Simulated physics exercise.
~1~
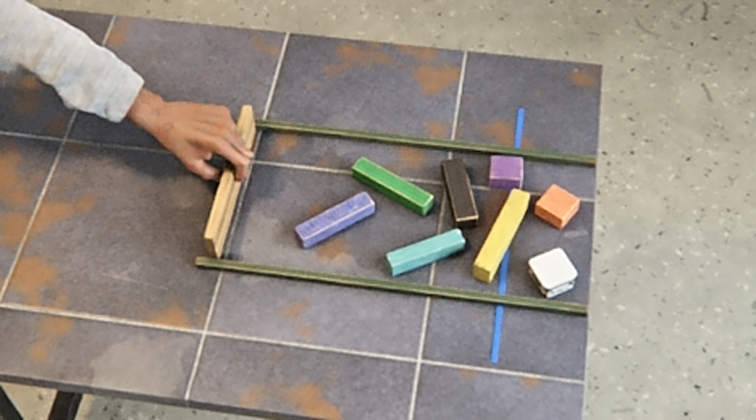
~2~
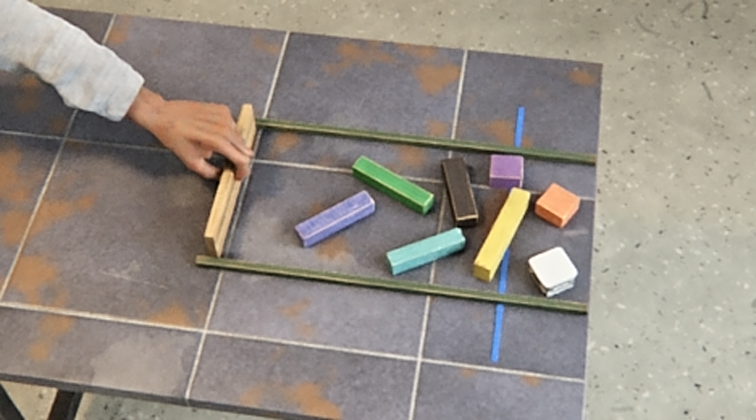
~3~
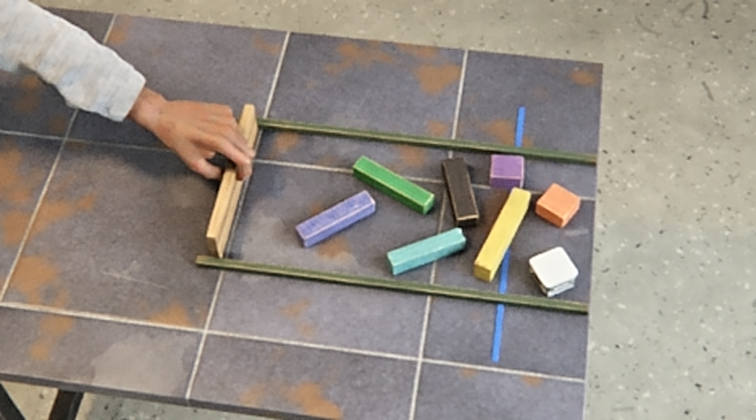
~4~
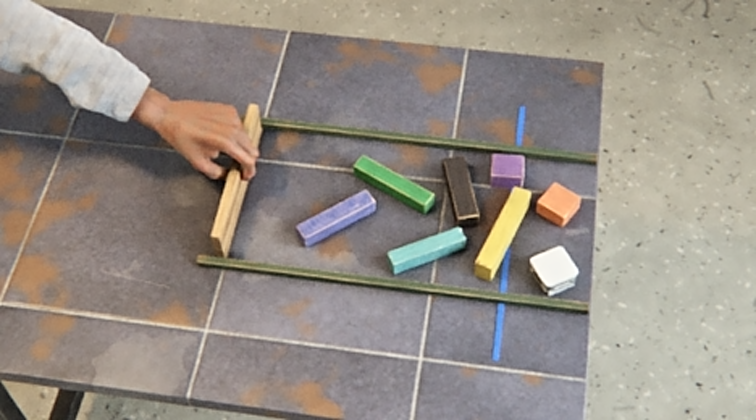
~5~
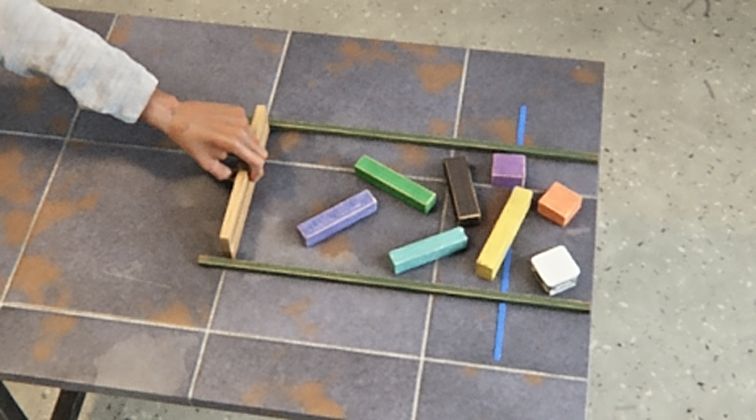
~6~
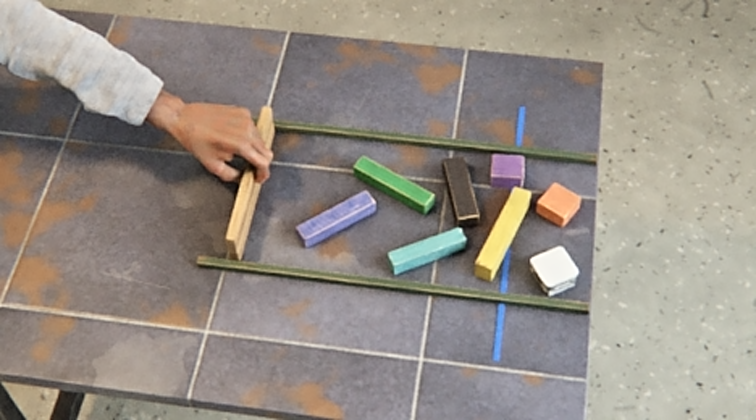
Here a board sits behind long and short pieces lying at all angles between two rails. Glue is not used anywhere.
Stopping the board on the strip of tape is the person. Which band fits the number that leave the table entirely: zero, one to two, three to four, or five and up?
After the push, one or two are missing from the table.
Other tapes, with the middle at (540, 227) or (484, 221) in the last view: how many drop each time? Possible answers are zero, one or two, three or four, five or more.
First place: Either three or four; second place: No fall at all.
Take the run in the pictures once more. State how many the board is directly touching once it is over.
In contact: 1.
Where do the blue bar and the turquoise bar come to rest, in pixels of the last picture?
The blue bar comes to rest at (518, 236), and the turquoise bar comes to rest at (539, 263).
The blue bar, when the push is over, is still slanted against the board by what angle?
Near 0 degrees.
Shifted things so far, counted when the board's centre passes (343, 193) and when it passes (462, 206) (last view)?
The count reaches 1 first and 7 second.
Early on, none off yet; white case at rest near (554, 272); orange block at rest near (559, 205); yellow bar at rest near (503, 233).
A while later, none off yet; white case moving near (559, 273); orange block travelled a little near (576, 207); yellow bar travelled a little near (536, 239).
Finally, the number that fall off is one or two; lost, orange block.
